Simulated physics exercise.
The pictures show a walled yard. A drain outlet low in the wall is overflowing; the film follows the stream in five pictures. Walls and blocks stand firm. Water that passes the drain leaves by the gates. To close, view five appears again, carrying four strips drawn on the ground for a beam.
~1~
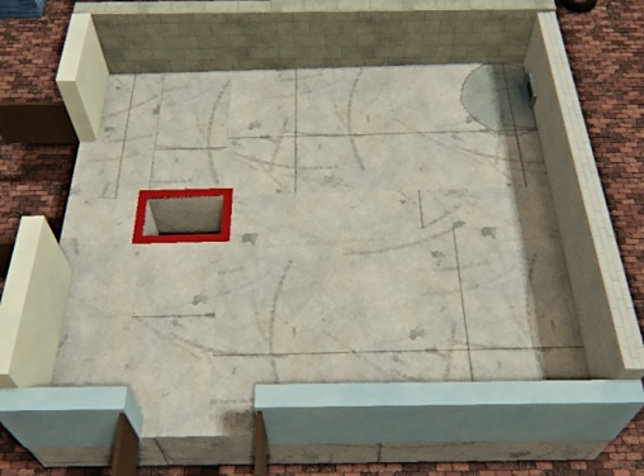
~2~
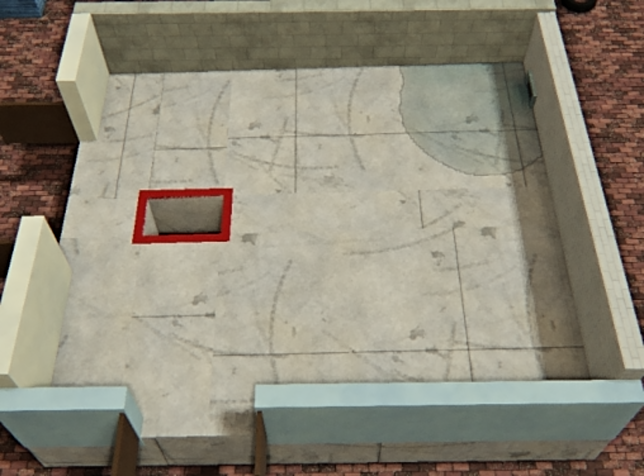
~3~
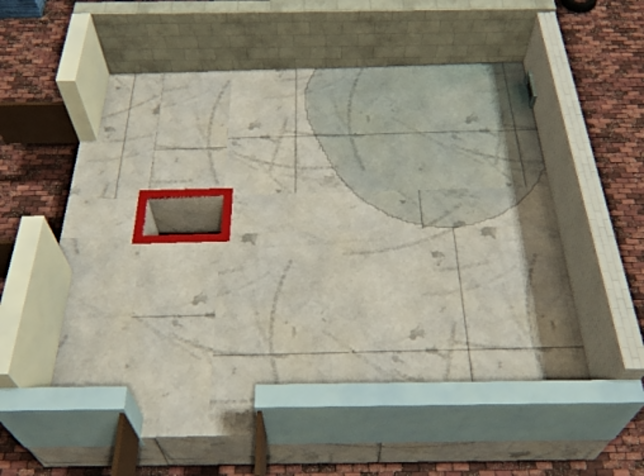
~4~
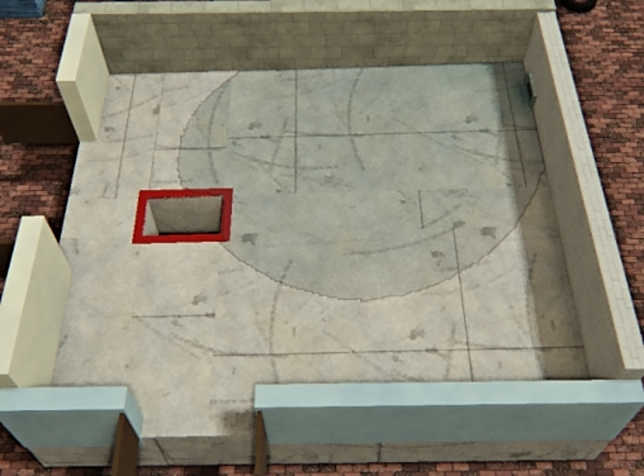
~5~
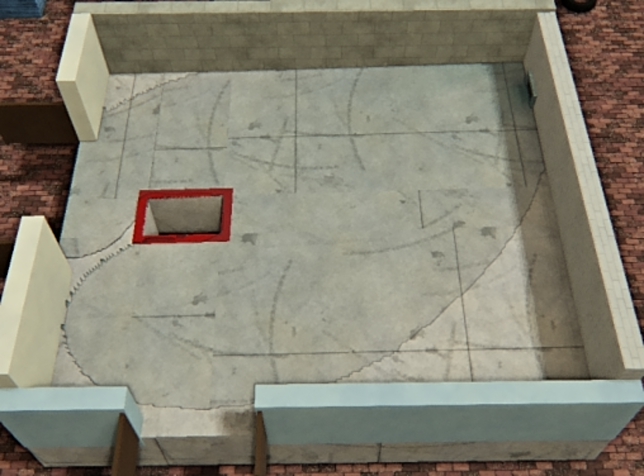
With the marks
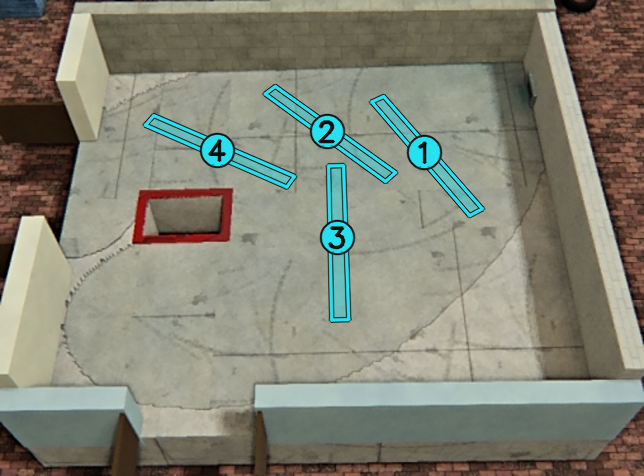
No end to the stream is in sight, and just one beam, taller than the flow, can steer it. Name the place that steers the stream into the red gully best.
Use spot 3.
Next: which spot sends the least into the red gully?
2.
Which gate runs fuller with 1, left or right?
More leaves on the left.
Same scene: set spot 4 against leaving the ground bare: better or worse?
It is worse.
On the marked copy, 1 from (377, 99) to (476, 212); 2 from (270, 90) to (390, 176); 3 from (340, 319) to (336, 165); 4 from (149, 120) to (290, 181).
Choosing 1, about 18 % of the stream goes into the red gully, about 81 % out by the gates.
Choosing 2, about 6 % of the stream goes into the red gully, about 94 % out by the gates.
Choosing 3, about 29 % of the stream goes into the red gully, about 71 % out by the gates.
Choosing 4, about 14 % of the stream goes into the red gully, about 86 % out by the gates.
